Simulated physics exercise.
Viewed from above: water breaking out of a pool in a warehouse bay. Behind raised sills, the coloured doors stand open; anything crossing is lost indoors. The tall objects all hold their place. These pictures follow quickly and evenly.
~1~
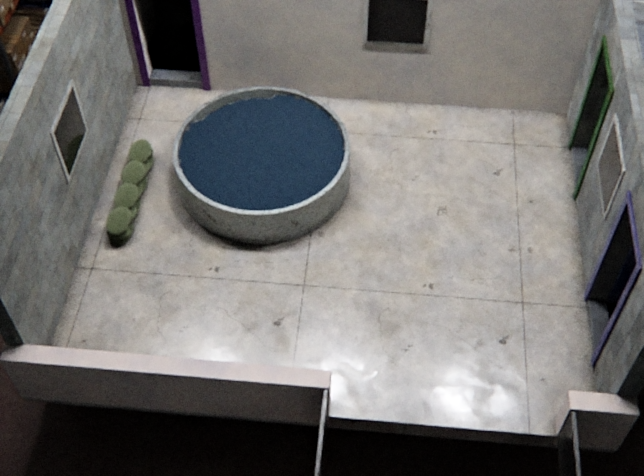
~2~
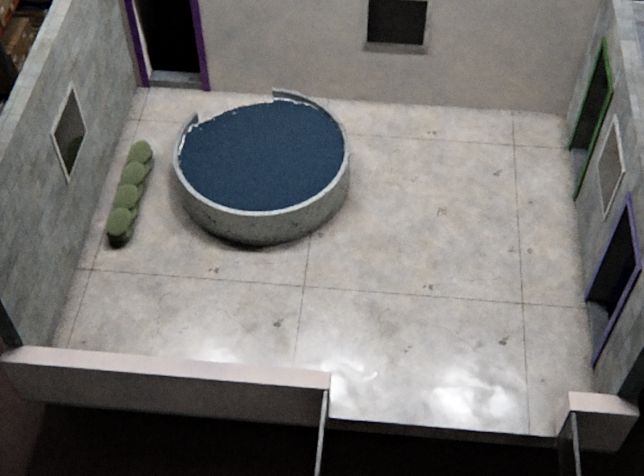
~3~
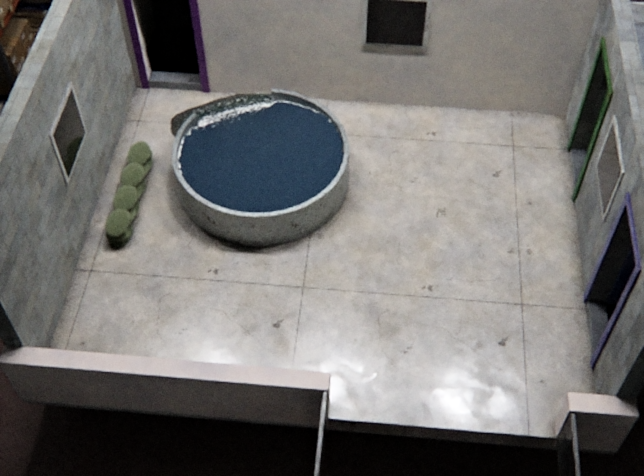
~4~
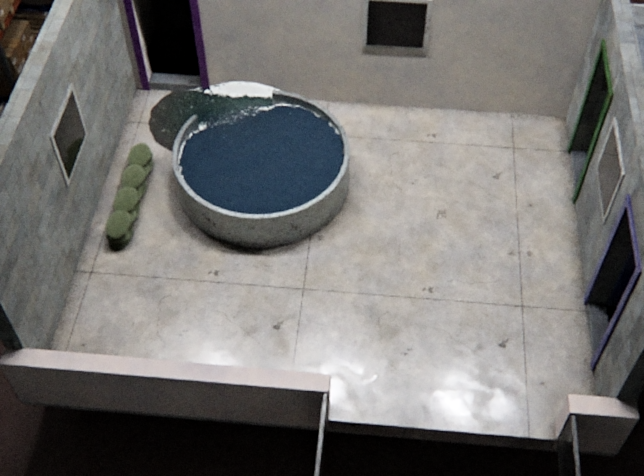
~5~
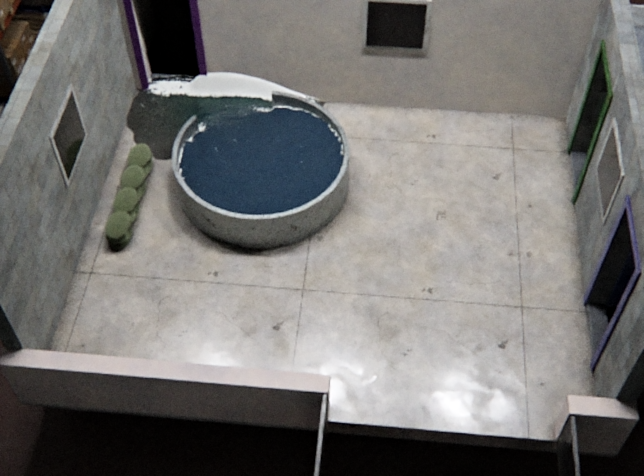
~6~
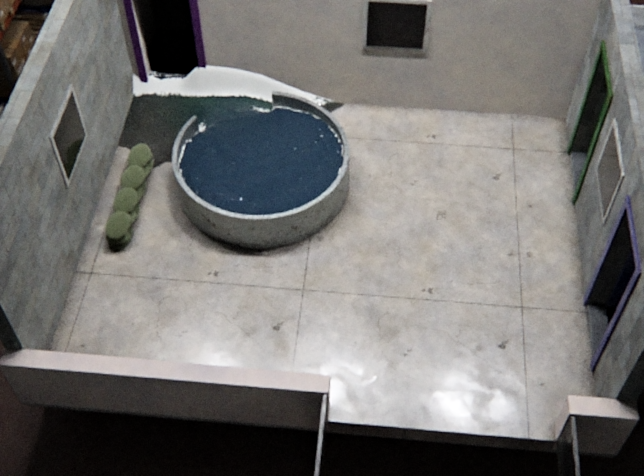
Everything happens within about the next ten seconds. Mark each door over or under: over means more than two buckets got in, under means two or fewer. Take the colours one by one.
Green door - under, blue door - under, purple door - over.
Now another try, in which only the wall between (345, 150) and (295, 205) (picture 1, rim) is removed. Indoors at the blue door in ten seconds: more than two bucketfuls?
Here the blue door overshoots.
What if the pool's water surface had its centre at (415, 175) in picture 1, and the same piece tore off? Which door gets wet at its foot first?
Answer: The door marked purple.
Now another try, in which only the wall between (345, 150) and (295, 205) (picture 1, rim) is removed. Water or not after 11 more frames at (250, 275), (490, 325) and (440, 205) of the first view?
The three spots, in order, are spared, inundated and inundated.
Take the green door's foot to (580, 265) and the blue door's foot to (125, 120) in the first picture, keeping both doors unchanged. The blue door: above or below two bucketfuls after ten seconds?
My reading: Blue is over.
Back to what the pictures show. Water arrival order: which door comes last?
Answer: The blue one.
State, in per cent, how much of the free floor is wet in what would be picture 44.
Share estimate: About 80 per cent.
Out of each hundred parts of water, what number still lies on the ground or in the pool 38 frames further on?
About 90 %.
A moment on, water covers 10 % of the floor; the green door not reached, the blue door not reached, the purple door over two buckets in.
Next, water covers 25 % of the floor; the green door not reached, the blue door not reached, the purple door far over two buckets in.
Then, water covers 45 % of the floor; the green door wet at the sill, nothing in, the blue door not reached, the purple door far over two buckets in.
Later, water covers 80 % of the floor; the green door under two buckets in, the blue door wet at the sill, nothing in, the purple door far over two buckets in.
In the end, water covers 95 % of the floor; the green door under two buckets in, the blue door under two buckets in, the purple door far over two buckets in.
